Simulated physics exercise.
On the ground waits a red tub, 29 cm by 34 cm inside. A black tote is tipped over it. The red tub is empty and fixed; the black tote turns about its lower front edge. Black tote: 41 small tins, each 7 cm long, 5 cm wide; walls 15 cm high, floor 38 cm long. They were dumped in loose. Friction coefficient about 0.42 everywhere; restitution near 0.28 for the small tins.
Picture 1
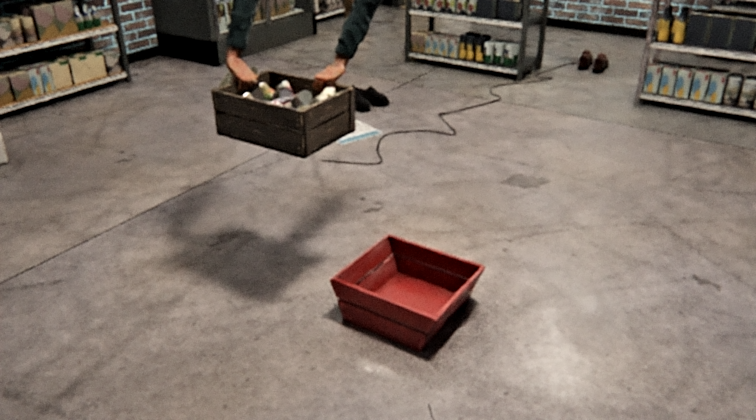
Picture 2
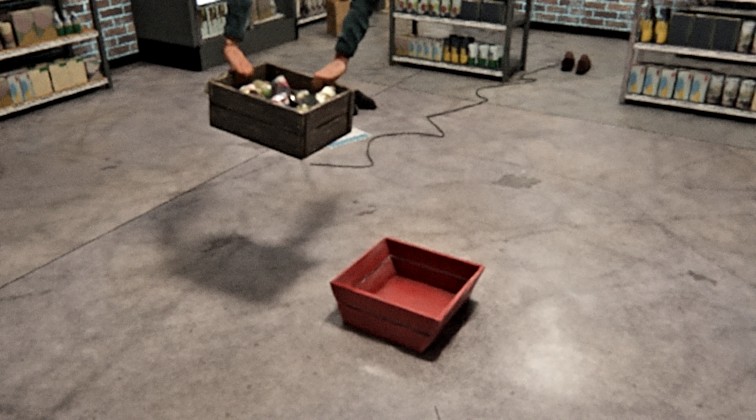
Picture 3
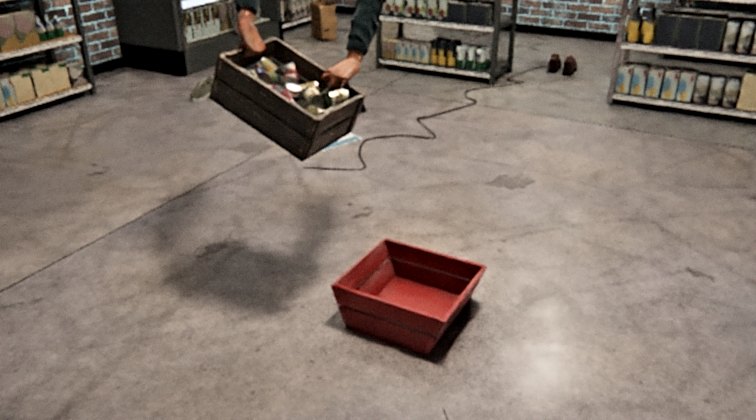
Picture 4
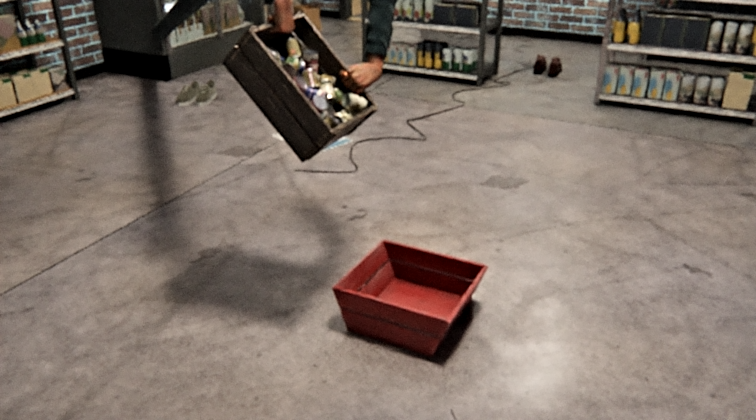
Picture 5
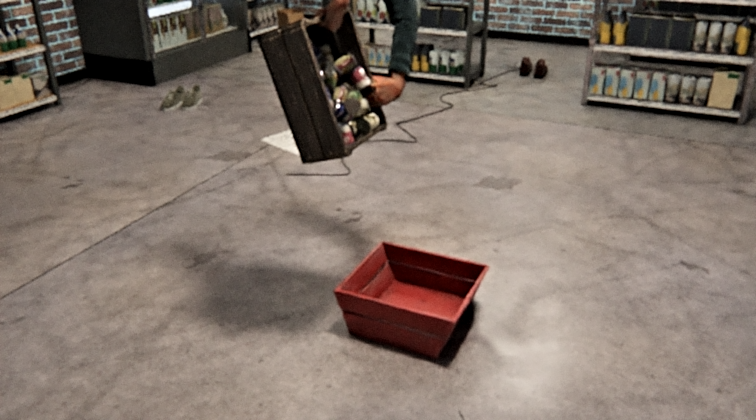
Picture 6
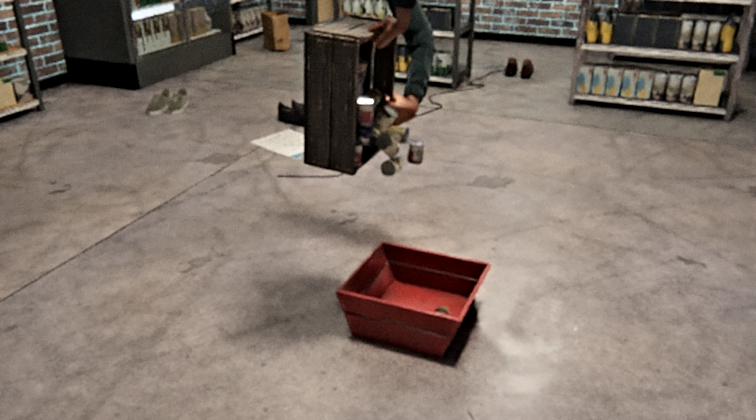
In this clip, a person's hands hold a dark wooden crate of small containers above a red tub on a concrete floor, then tilt it steeply onto its side until several containers tumble out.
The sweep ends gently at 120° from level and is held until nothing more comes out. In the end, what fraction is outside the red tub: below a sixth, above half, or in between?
Expect under a sixth of the load outside the red tub.
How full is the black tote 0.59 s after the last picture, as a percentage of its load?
About 5 per cent.
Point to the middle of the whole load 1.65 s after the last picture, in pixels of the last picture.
At about (418, 308).
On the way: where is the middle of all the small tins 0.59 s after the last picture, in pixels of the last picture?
At about (421, 297).
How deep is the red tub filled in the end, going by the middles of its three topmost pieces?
Some 10 cm.
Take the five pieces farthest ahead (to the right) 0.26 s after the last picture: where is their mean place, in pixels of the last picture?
Near (440, 291).
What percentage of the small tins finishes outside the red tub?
Near 0 in a hundred.
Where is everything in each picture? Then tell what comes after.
In the first frame (we follow the rim corner now nearest the camera; the camera moves round a little), black tote at (299, 110); red tub at (433, 317); tilt 0°; nothing out yet.
The second frame shows black tote at (301, 112); tilt 6°.
The third frame shows black tote at (314, 117); tilt 23°.
The fourth frame shows black tote at (331, 130); tilt 46°.
The fifth frame shows black tote at (346, 151); tilt 70°.
The sixth frame shows black tote at (353, 170); red tub at (458, 319); tilt 94°; 6 out, the lowest tin at (441, 315).
Then, 0.26 s after the last picture, tilt 109°; 21 still in the black tote, 7 in the red tub and 13 in the air.
Then, 0.59 s after the last picture, tilt 120°; 3 still in the black tote, 28 in the red tub and 10 in the air.
Then, 1.06 s after the last picture, tilt 120°; 40 in the red tub and 1 outside the red tub.
When it is over (1.65 s after the last picture), 40 in the red tub and 1 outside the red tub. Asked share, 1 of 41, 2 per cent.
